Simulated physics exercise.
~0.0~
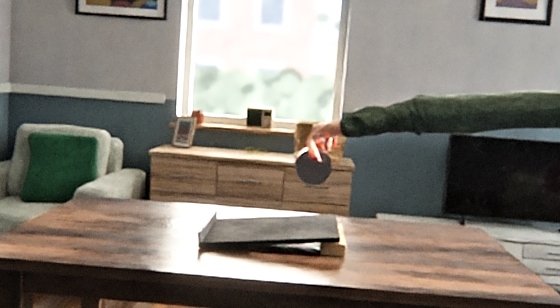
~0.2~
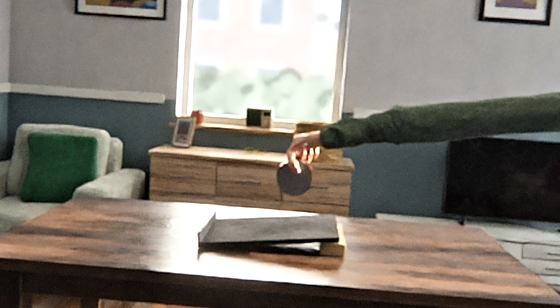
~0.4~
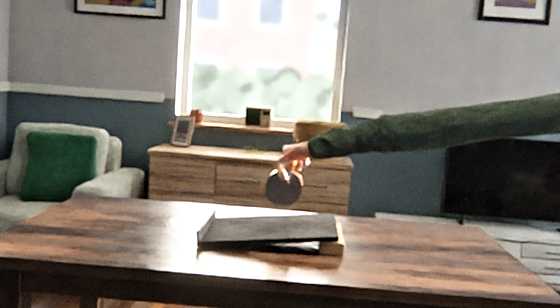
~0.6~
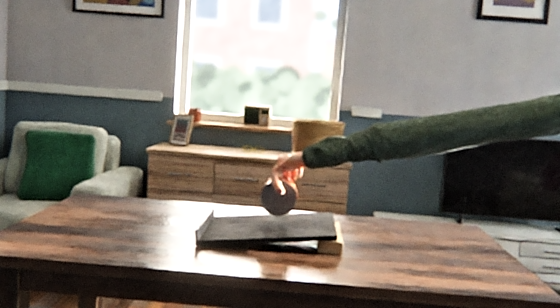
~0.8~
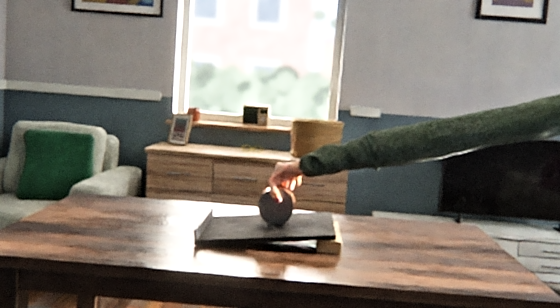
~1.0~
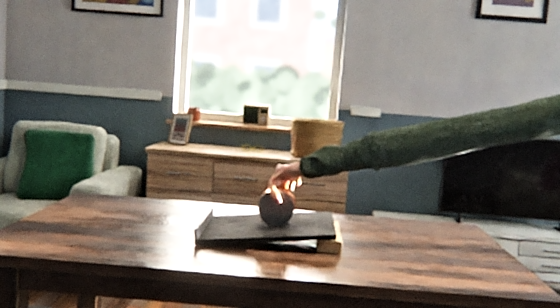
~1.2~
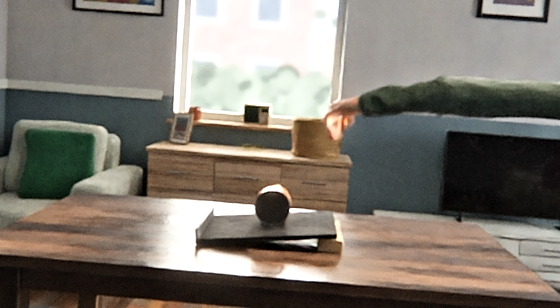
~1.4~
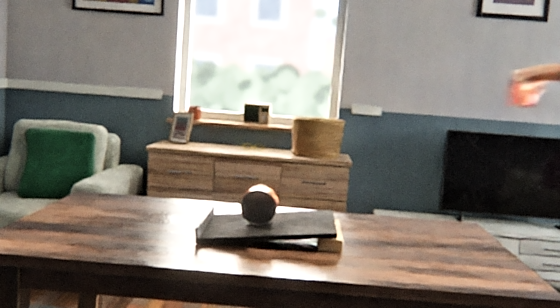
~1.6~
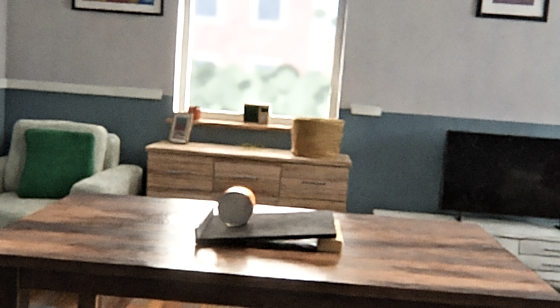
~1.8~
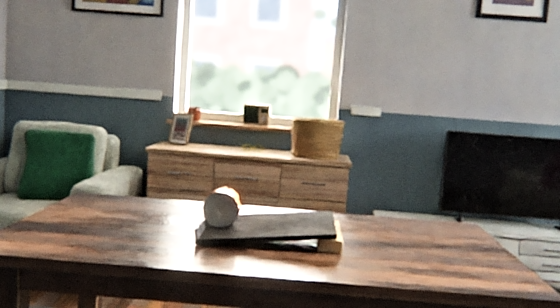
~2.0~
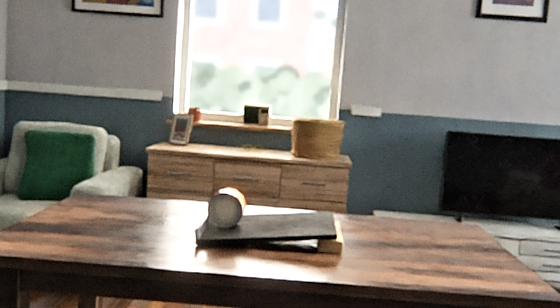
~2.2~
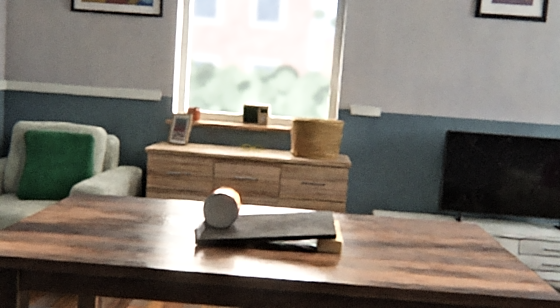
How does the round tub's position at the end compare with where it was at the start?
At the start the hand held it in the air above the right part of the board. By the end it was lower and farther left, resting on its own near the board's left end.
